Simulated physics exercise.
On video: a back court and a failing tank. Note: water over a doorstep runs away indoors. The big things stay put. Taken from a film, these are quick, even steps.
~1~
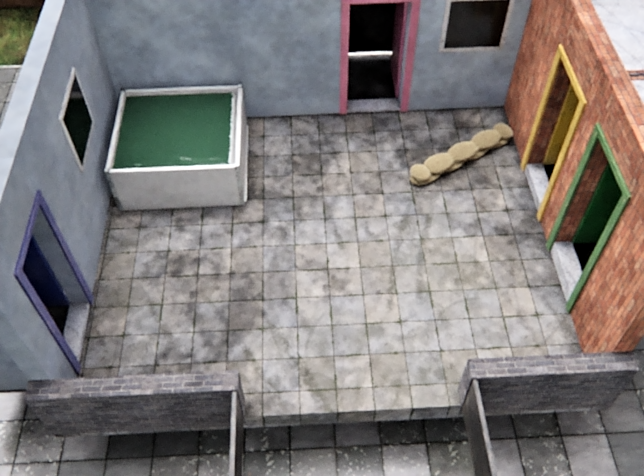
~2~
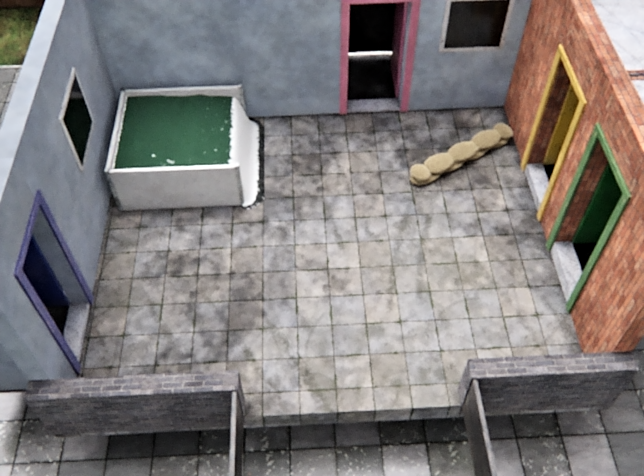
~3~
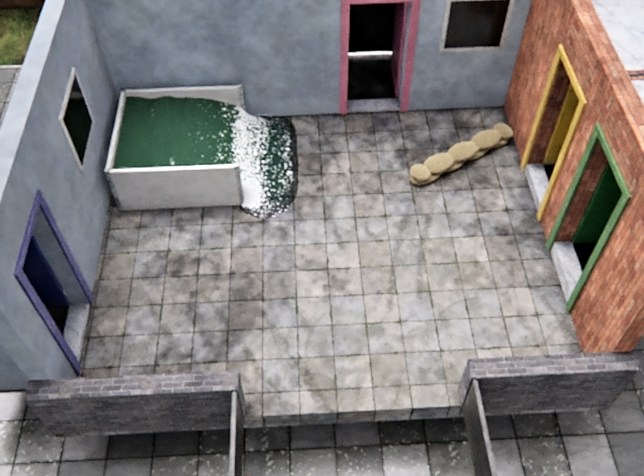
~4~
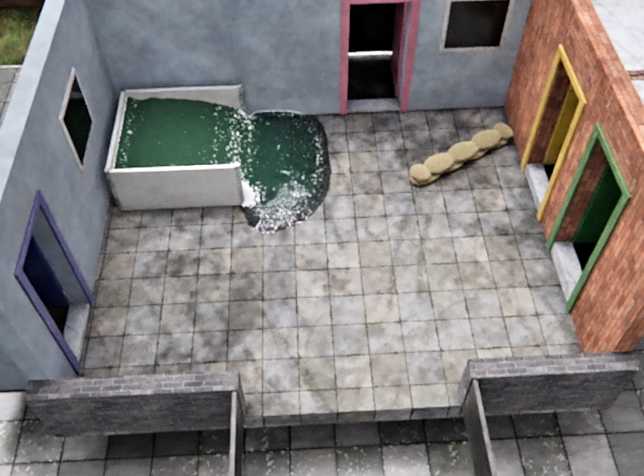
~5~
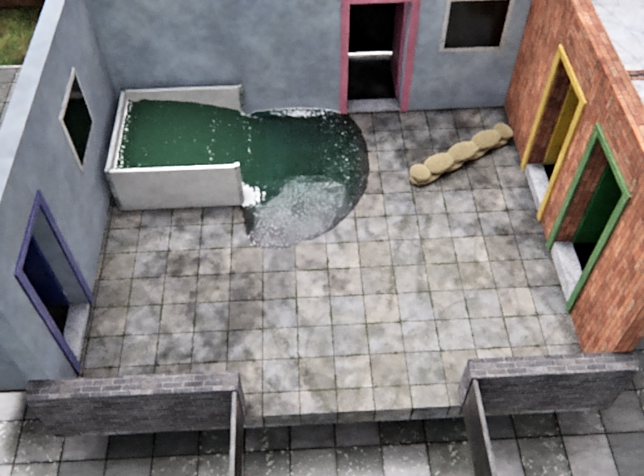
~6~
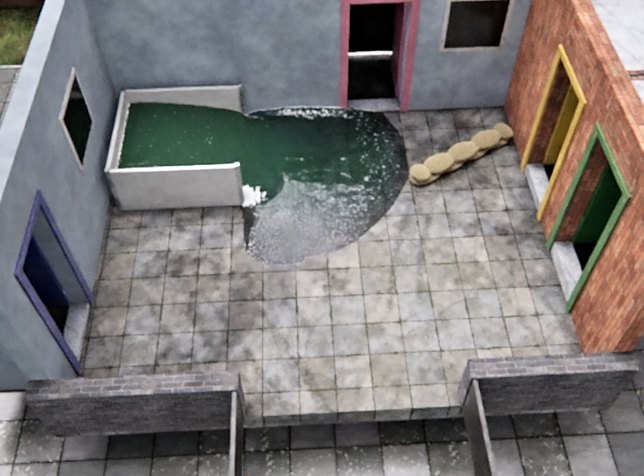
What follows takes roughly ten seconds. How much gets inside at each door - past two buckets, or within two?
As I see it, the green door keeps inside the allowance there; the yellow door keeps inside the allowance there; the pink door exceeds the allowance there; the blue door keeps inside the allowance there.
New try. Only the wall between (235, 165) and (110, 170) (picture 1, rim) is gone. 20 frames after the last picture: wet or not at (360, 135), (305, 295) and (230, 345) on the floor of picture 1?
One by one: Unsoaked; waterlogged; waterlogged.
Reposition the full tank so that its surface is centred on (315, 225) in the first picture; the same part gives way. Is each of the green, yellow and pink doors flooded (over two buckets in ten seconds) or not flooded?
As I see it, green gets swamped, yellow gets swamped, and pink stays within limits.
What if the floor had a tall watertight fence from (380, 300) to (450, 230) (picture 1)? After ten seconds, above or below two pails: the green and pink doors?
After the change, the green door remains short of it while the pink door goes past it.
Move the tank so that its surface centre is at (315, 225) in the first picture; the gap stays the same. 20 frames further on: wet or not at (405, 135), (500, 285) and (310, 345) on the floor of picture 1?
Going through the three spots in turn: Gets wet, gets wet, gets wet.
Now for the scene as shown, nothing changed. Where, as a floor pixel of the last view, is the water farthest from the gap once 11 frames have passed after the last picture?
Somewhere close to (577, 341).
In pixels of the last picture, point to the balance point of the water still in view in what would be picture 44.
Close to pixel (362, 229).
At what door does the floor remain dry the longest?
The blue one.
A moment on, water covers 40 % of the floor; the green door not reached, the yellow door not reached, the pink door wet at the sill, nothing in, the blue door not reached.
Next, water covers 55 % of the floor; the green door wet at the sill, nothing in, the yellow door wet at the sill, nothing in, the pink door under two buckets in, the blue door not reached.
Then, water covers 60 % of the floor; the green door wet at the sill, nothing in, the yellow door under two buckets in, the pink door over two buckets in, the blue door not reached.
Later, water covers 80 % of the floor; the green door wet at the sill, nothing in, the yellow door under two buckets in, the pink door far over two buckets in, the blue door not reached.
In the end, water covers 95 % of the floor; the green door wet at the sill, nothing in, the yellow door under two buckets in, the pink door far over two buckets in, the blue door under two buckets in.
